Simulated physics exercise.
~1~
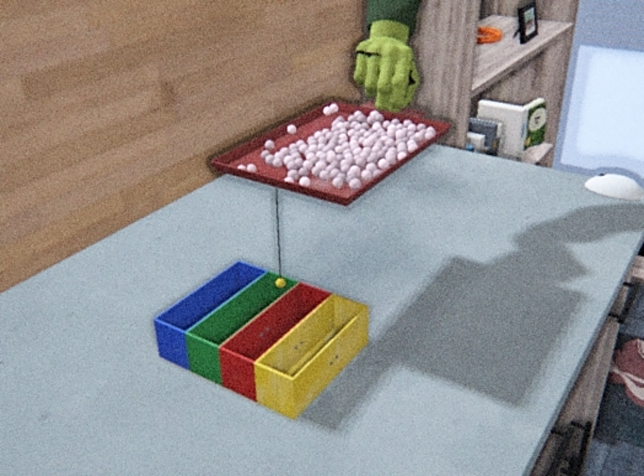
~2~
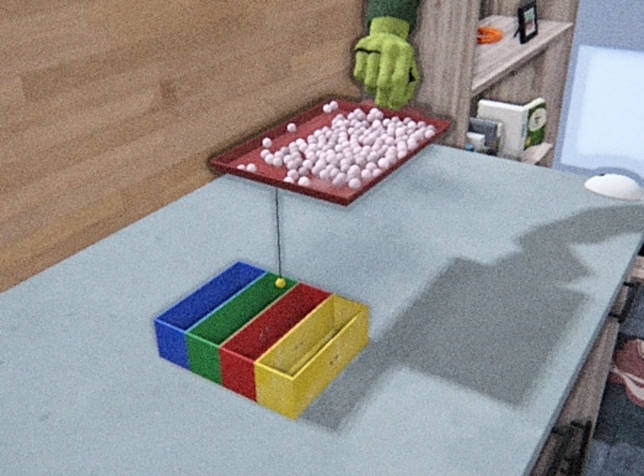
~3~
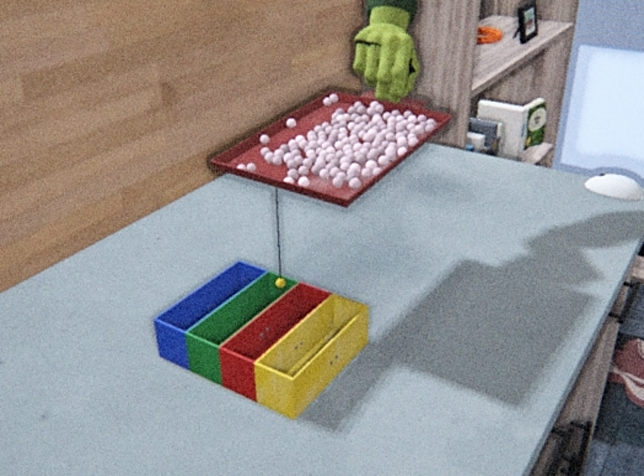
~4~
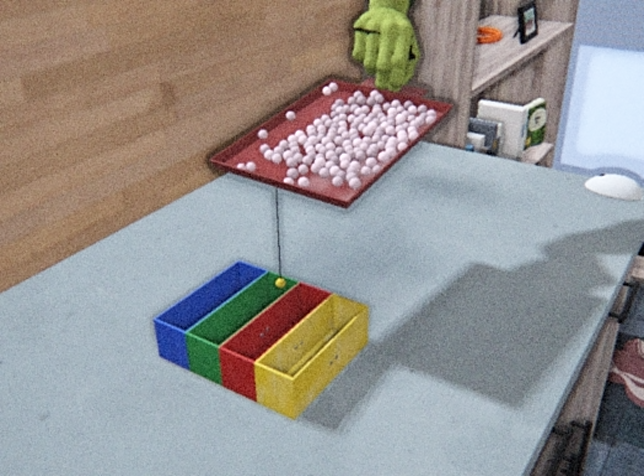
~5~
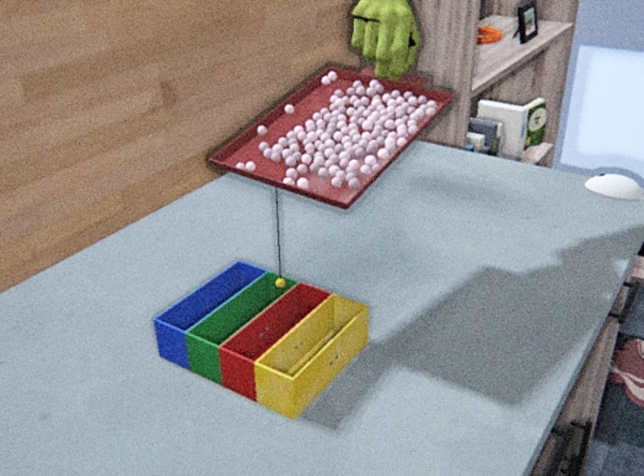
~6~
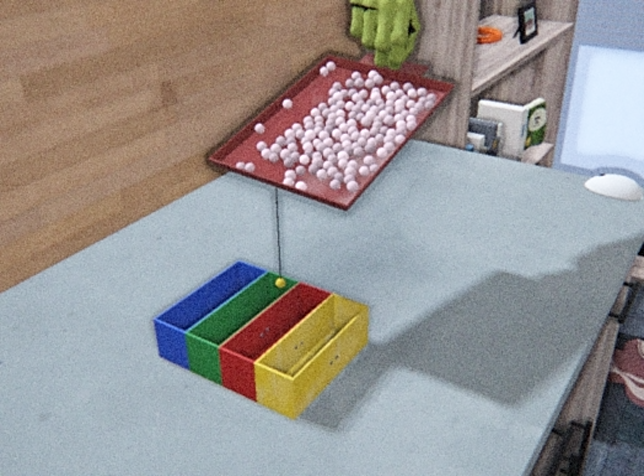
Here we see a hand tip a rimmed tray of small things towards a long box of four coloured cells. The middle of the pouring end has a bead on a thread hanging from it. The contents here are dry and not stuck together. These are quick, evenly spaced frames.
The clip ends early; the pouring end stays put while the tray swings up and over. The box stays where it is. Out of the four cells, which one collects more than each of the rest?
The yellow cell collects the most.
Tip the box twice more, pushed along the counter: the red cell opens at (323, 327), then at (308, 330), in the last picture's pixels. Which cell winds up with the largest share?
At the first place the cell in red, at the second that red cell.
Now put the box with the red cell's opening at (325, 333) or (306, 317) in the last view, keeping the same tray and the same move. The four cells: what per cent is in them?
About 90 % and 80 %.
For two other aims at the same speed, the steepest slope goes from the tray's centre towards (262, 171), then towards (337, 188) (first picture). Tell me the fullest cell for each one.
Try 1 - the blue one; try 2 - yellow.
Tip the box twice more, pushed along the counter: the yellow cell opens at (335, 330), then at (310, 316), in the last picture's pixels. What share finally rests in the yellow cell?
You'd get 40 in a hundred first and 30 in a hundred after that.
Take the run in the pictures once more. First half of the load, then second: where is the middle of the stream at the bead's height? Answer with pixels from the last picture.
Starting near (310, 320), moving on to near (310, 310).
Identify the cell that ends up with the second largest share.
That's that red cell.
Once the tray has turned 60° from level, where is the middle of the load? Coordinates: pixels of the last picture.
Near (310, 198).
Shortly afterwards, tray tipped steeply; near half on the tray; a little in the yellow cell; only a few in the red cell; only a few in the green cell; near a quarter falling or outside the box.
Next, tray tipped past a quarter turn; near a third in the yellow cell; near a quarter in the red cell; a little in the green cell; only a few in the blue cell; near a quarter falling or outside the box.
Some moments later, tray tipped past a quarter turn; near a third in the yellow cell; near a quarter in the red cell; a little in the green cell; only a few in the blue cell; near a quarter falling or outside the box.
In the end, tray tipped past a quarter turn; near a third in the yellow cell; near a quarter in the red cell; a little in the green cell; only a few in the blue cell; near a quarter outside the box.
